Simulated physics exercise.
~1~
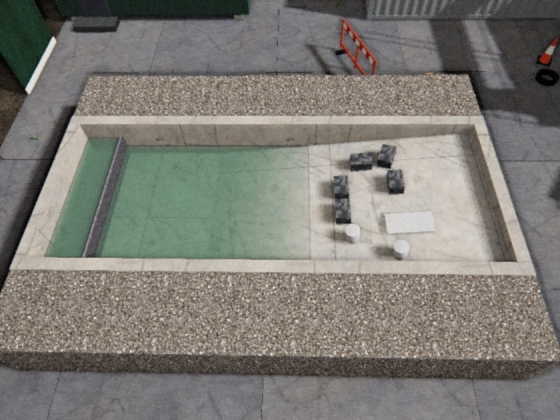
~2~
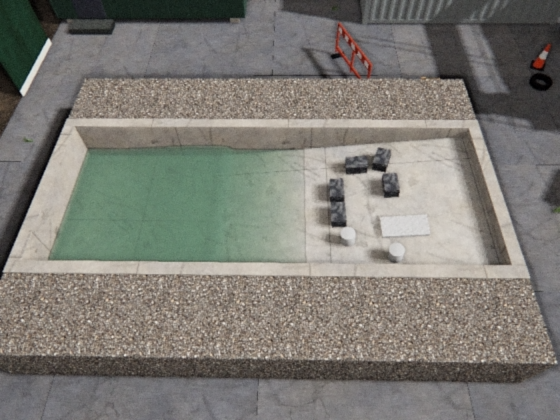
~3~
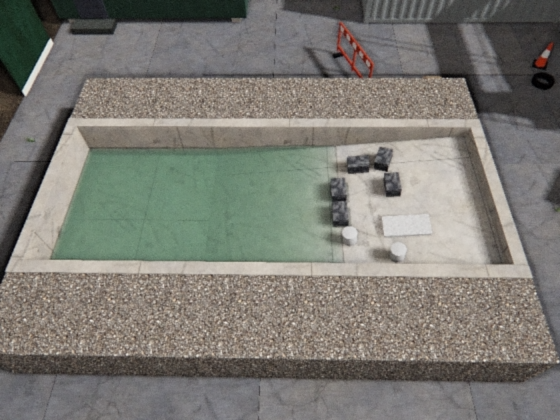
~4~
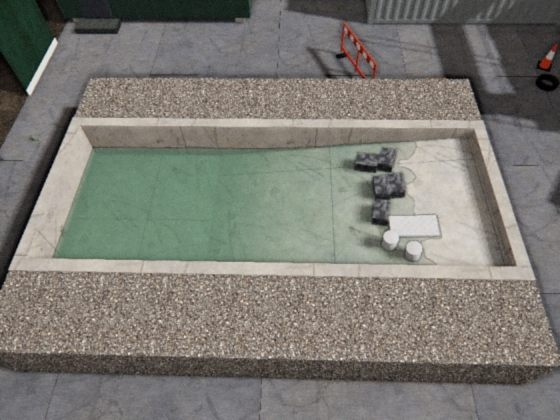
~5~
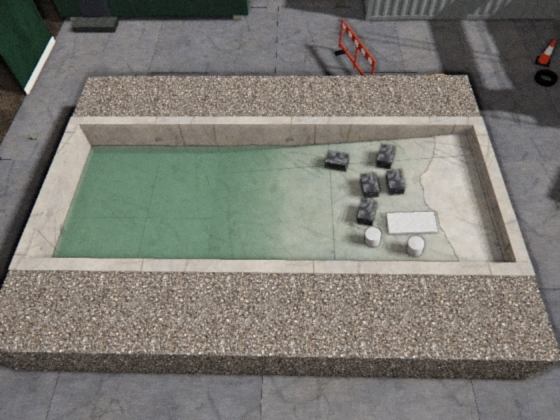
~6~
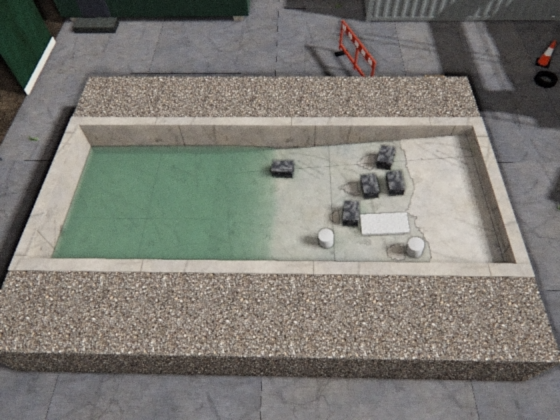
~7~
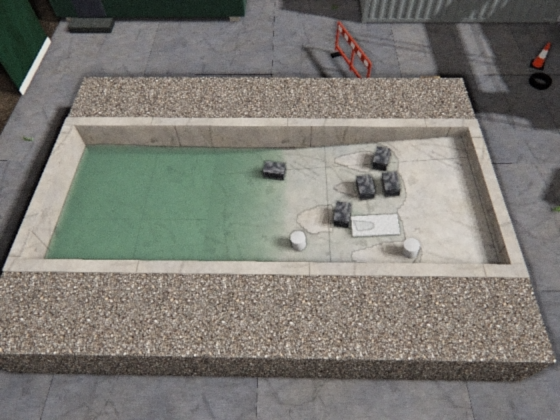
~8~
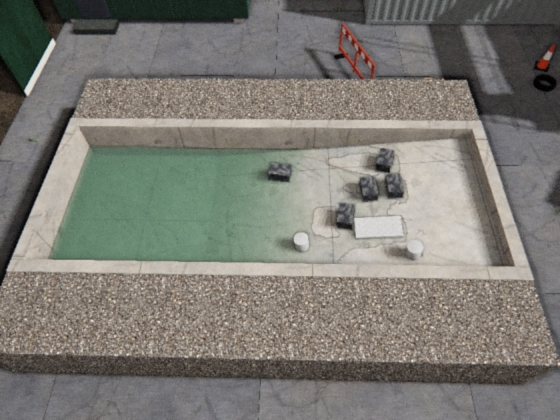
In a shallow concrete basin set between gravel strips, a board holding back green water was gone, and the water spread right over the pale slope, shoving dark crates and white floats along, then drew back, leaving several shifted and one crate at the water's edge.
